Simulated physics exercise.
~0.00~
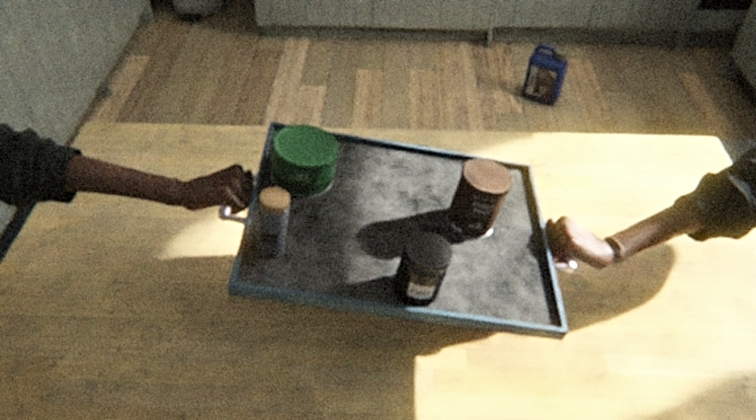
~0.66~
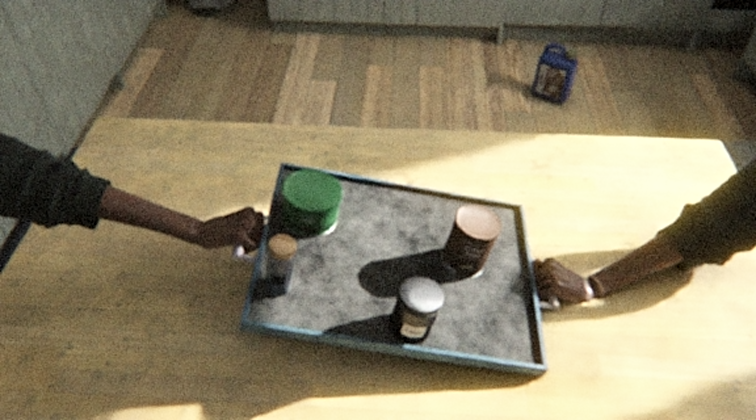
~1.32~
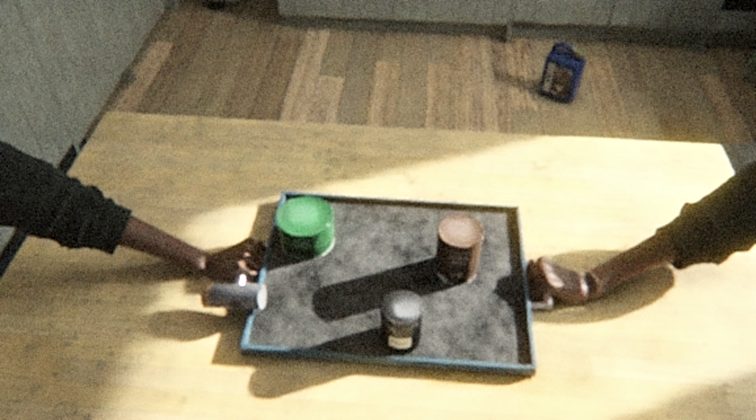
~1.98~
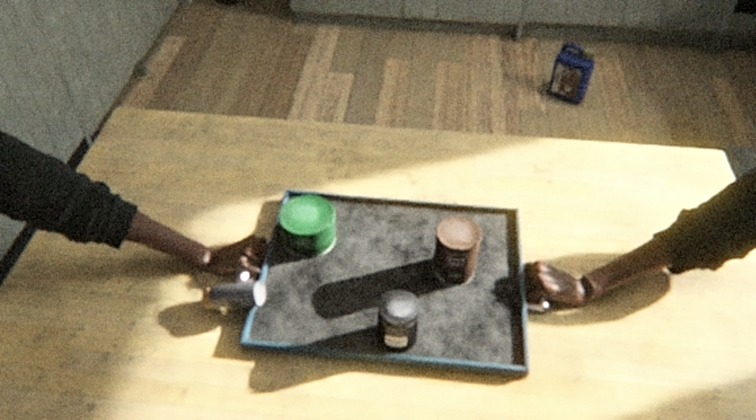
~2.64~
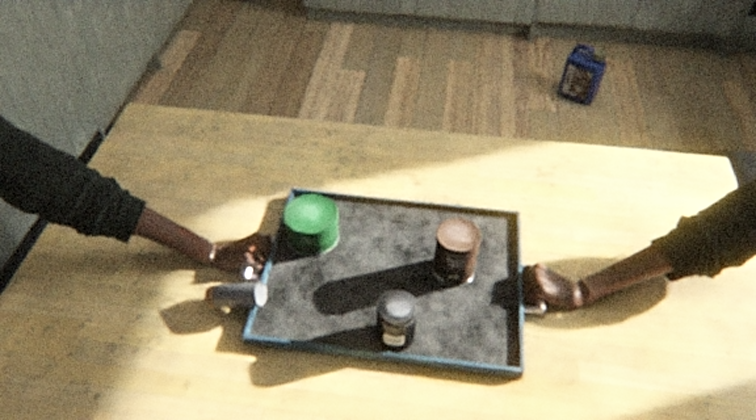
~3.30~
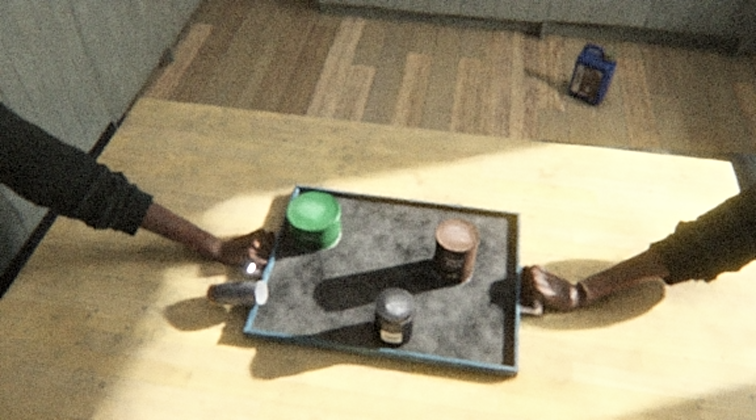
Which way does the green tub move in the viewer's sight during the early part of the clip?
The green tub moves downward in the view, travelling with the tray as the hands bring it to the table.
